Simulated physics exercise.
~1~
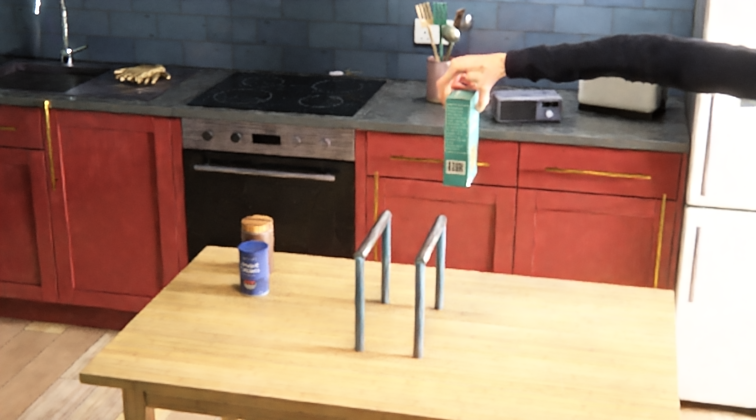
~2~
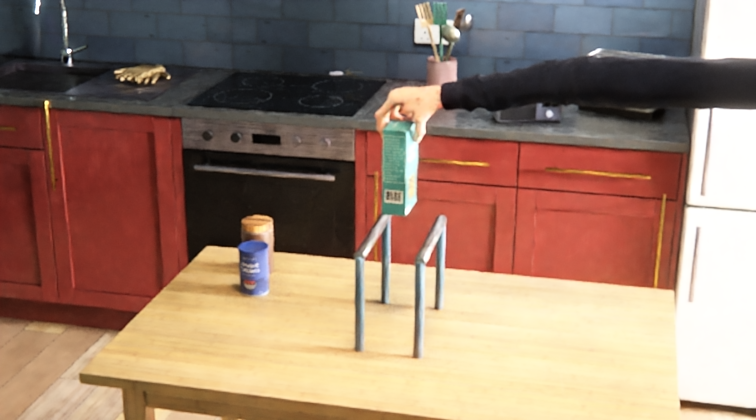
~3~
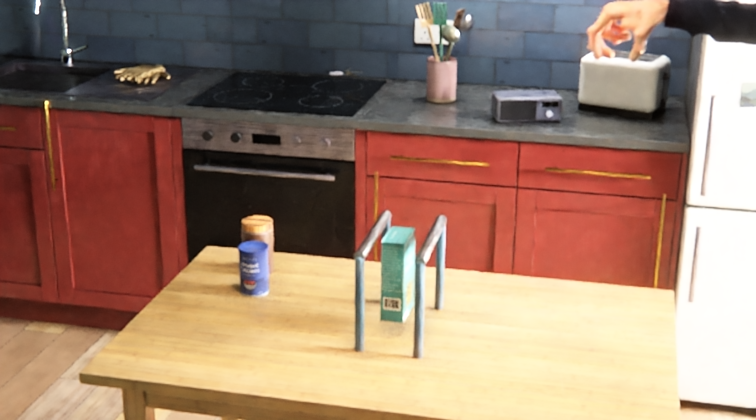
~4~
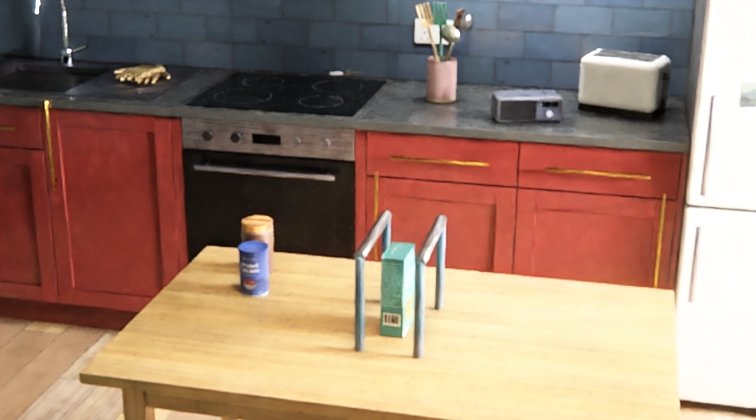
In a kitchen, a hand carried a turquoise packet left over a wooden table and released it between two metal supports, then drew back as the packet dropped through the gap and ended upright on the table, beside two untouched containers farther left.
